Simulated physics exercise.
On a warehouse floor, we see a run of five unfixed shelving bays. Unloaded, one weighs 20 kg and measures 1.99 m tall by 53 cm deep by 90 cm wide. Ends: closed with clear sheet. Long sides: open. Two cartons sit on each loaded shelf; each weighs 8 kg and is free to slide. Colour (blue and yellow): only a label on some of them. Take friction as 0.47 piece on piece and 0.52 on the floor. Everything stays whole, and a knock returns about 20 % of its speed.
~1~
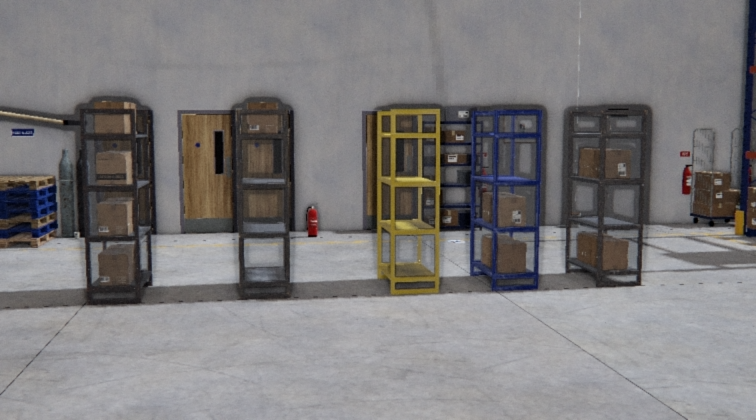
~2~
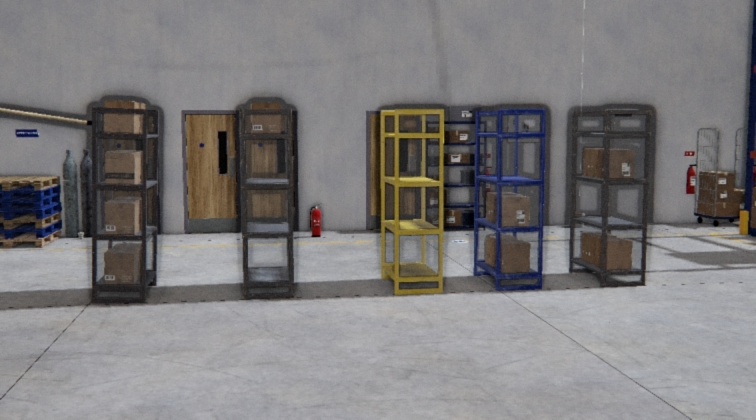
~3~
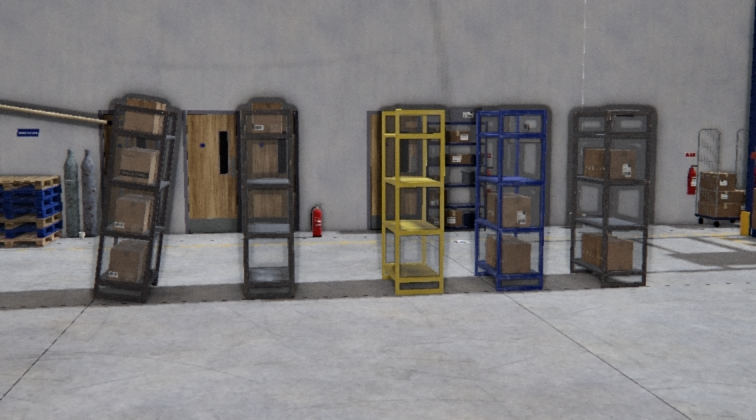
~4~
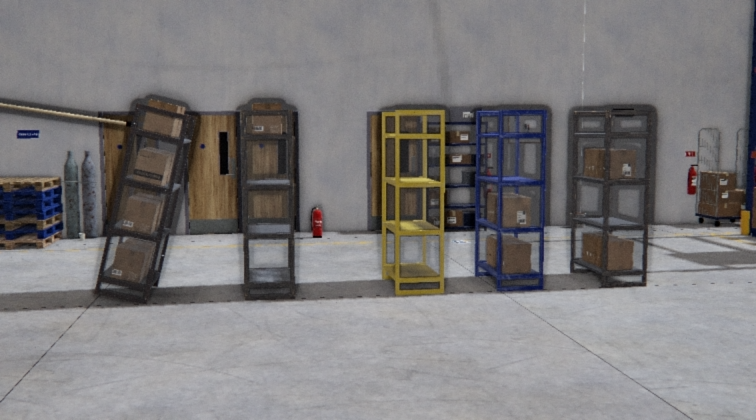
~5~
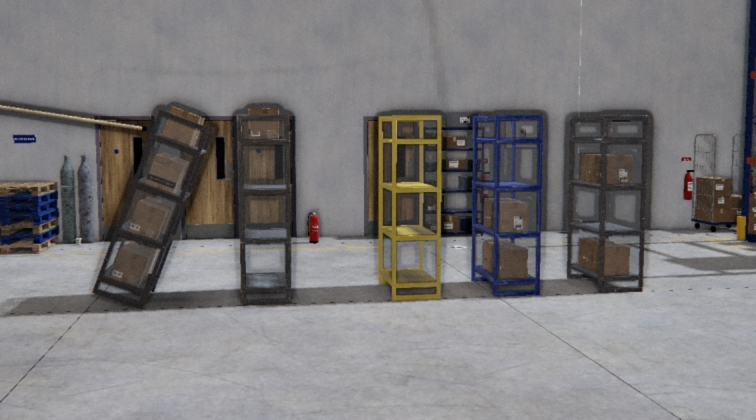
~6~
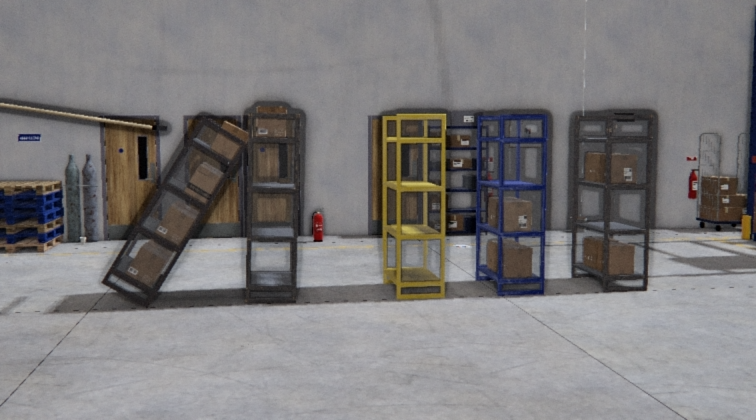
A pole pushes the leftmost shelving unit, tilting it rightward until it leans against its neighbor.
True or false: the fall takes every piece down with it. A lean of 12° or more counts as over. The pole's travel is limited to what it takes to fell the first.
False, not every piece goes over.
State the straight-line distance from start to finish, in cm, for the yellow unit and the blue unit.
Result: Yellow at 70 cm, blue at 40 cm.
Then, 0.25 s past the last view, 6 cartons spilt or dropped; none of the 4 other units over, 1 disturbed.
Then, 0.63 s past the last view, 8 cartons spilt or dropped; 1 of the 4 other units over.
Then, 1.45 s past the last view, 9 cartons spilt or dropped; 2 of the 4 other units over; yellow unit 26° from how it stood; blue unit 10° from how it stood.
Then, 2.49 s past the last view, 12 cartons spilt or dropped; 3 of the 4 other units over; yellow unit 37° from how it stood; blue unit 24° from how it stood.
In the end, 14 cartons spilt or dropped; 3 of the 4 other units over; yellow unit 35° from how it stood; blue unit 22° from how it stood. One left standing. From the last view, middles, yellow unit near (472, 205), blue unit near (542, 199).
